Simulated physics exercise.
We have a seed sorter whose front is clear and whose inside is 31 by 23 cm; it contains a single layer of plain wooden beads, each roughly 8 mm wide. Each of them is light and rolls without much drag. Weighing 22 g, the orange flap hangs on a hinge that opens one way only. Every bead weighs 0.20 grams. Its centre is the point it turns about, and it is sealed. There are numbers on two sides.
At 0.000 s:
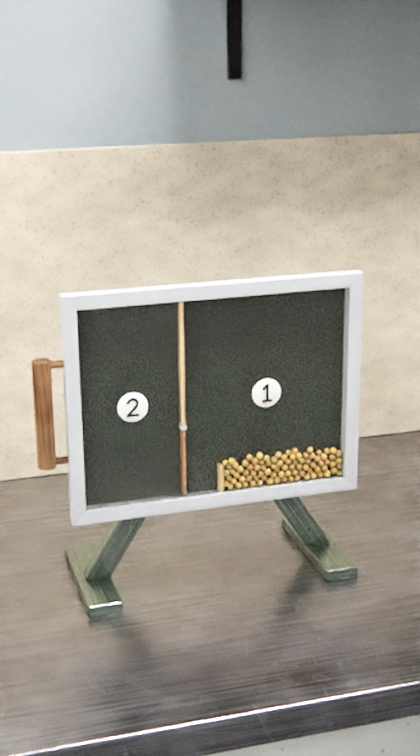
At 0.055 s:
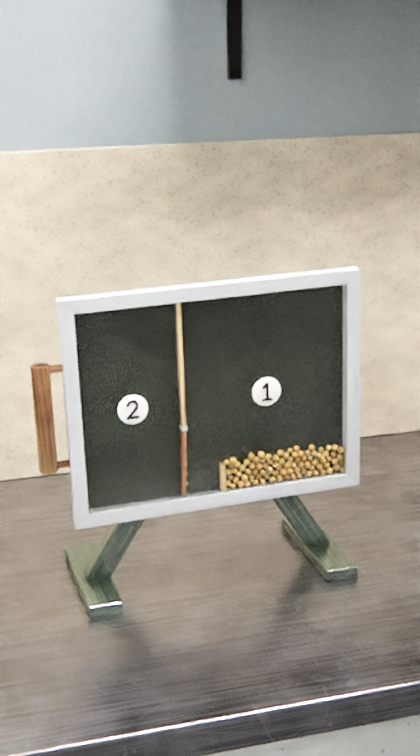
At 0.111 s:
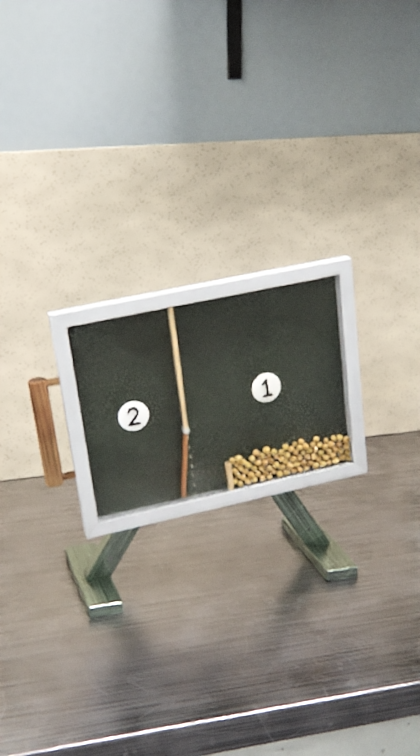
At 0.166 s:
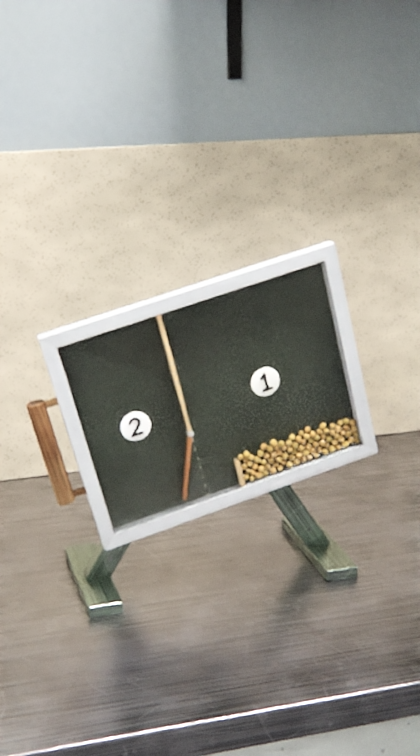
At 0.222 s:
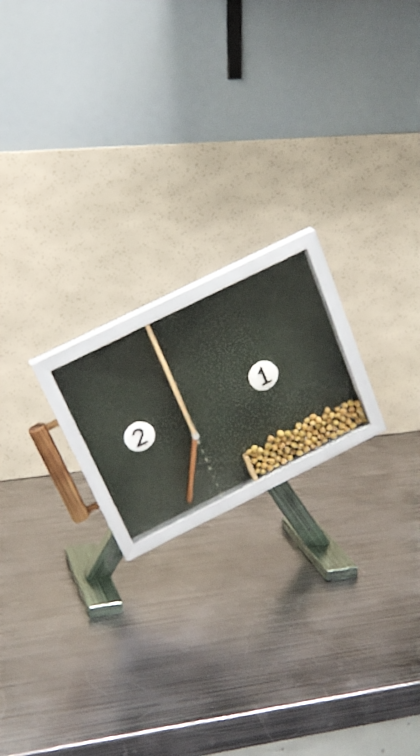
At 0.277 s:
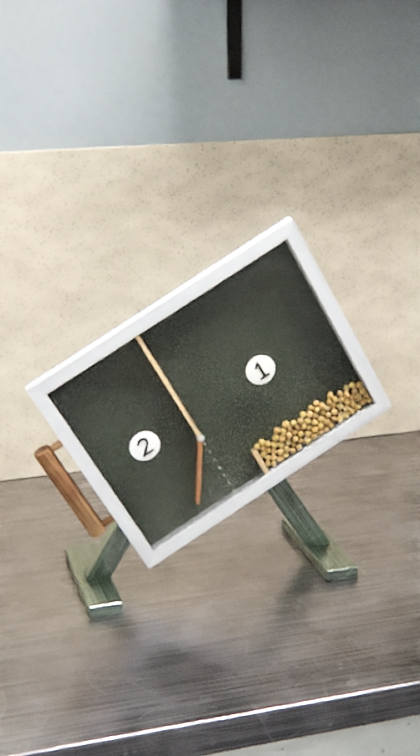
A framed board holding small wooden beads turns steadily anticlockwise as its orange flap swings.
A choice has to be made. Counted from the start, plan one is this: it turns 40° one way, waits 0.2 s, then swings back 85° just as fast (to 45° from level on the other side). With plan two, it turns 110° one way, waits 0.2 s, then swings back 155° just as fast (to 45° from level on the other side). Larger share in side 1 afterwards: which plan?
One.
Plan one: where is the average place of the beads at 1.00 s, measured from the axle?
The middle sits around 4 cm right of it and 10 cm below it.
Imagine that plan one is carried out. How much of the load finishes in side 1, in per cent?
I'd estimate close to 90 per cent.
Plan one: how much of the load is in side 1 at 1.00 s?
It comes to close to 90 percent.
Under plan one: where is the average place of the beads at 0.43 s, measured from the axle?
12 cm right, 3 cm below.
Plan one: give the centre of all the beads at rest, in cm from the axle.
Offset approx. 2 cm left, 12 cm below.
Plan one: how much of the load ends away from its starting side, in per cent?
10 %.
Plan one. At 0.43 s, it stands 40° anticlockwise; the beads' middle is 12 cm right of and 3 cm below the centre; no. 1, 100 %; orange flap open 28°.
After 1.00 s, it stands 3° clockwise; the beads' middle is 4 cm right of and 10 cm below the centre; no. 1, 90 %, no. 2, 10 %; orange flap open 7°.
After 1.37 s, it stands 45° clockwise; the beads' middle is 2 cm left of and 12 cm below the centre; no. 1, 90 %, no. 2, 10 %; orange flap shut.
At rest by 2.1 s, it stands 45° clockwise; no. 1, 90 %, no. 2, 10 %; orange flap shut.
Plan two would end with no. 1, 30 %, no. 2, 70 %.
